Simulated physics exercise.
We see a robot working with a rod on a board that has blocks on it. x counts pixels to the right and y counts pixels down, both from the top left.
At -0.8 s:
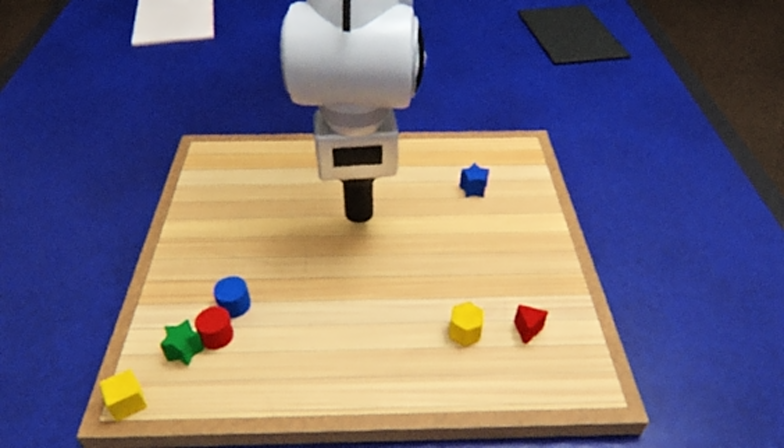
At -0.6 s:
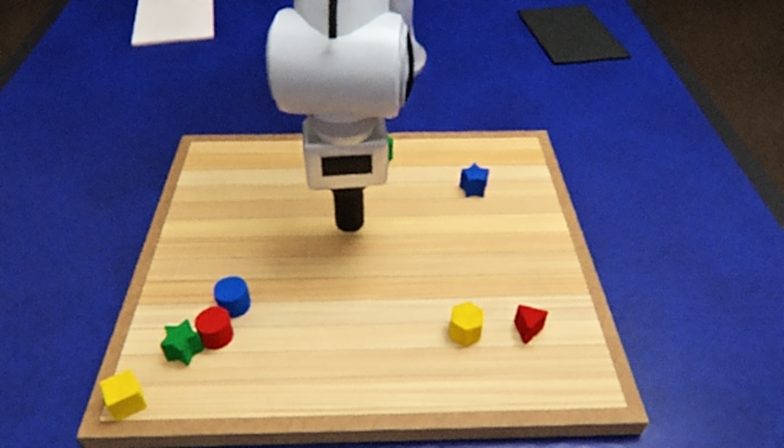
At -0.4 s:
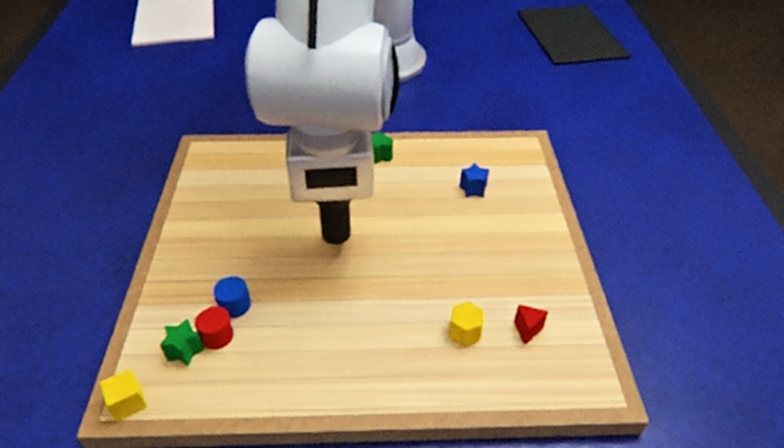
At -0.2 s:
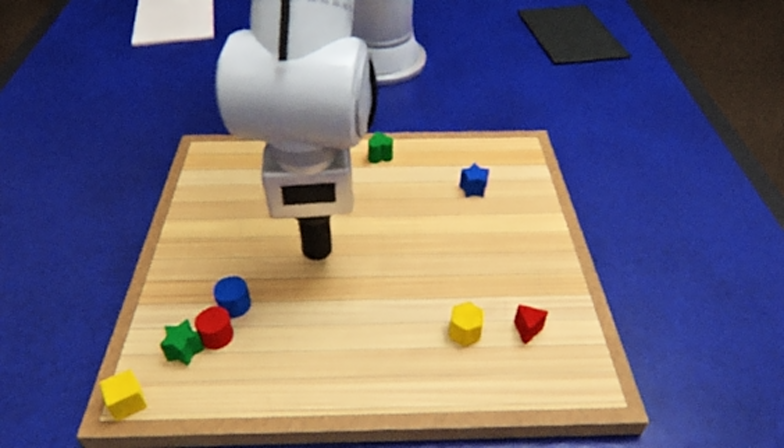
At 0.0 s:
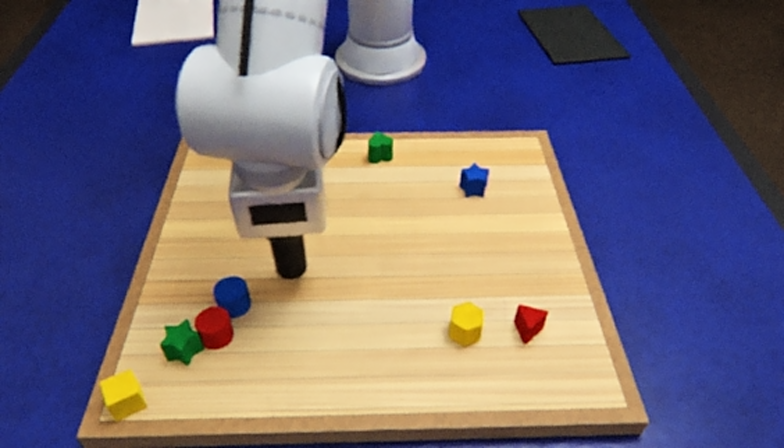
On a wooden board, a robot arm moving its black rod down and left through open space, the coloured blocks staying still.
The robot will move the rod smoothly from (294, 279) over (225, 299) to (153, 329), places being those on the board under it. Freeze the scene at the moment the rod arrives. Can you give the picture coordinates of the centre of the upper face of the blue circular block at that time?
Its top middle is near (149, 339).
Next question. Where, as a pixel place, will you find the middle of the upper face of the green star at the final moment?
For the centre of its top, I'd go with (169, 358).
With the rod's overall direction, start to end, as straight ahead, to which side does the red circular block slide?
Answer: Left.
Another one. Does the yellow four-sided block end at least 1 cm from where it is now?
Final answer: No.
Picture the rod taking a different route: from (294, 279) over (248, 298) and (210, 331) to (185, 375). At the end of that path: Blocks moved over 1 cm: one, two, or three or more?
It displaces three or more.
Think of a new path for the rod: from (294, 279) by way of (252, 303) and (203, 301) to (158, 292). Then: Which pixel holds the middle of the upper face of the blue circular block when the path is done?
Top centre: (139, 302).
On the path given first. One third of the way, rod (245, 280); red circular block (209, 322); blue circular block (217, 294).
Two thirds of the way, rod (197, 297); green star (171, 344), turned 25° clockwise; red circular block (206, 334); blue circular block (180, 318).
At the end, rod (148, 318); yellow four-sided block still; green star (169, 358), turned 25° anticlockwise; red circular block (206, 334); blue circular block (149, 339).
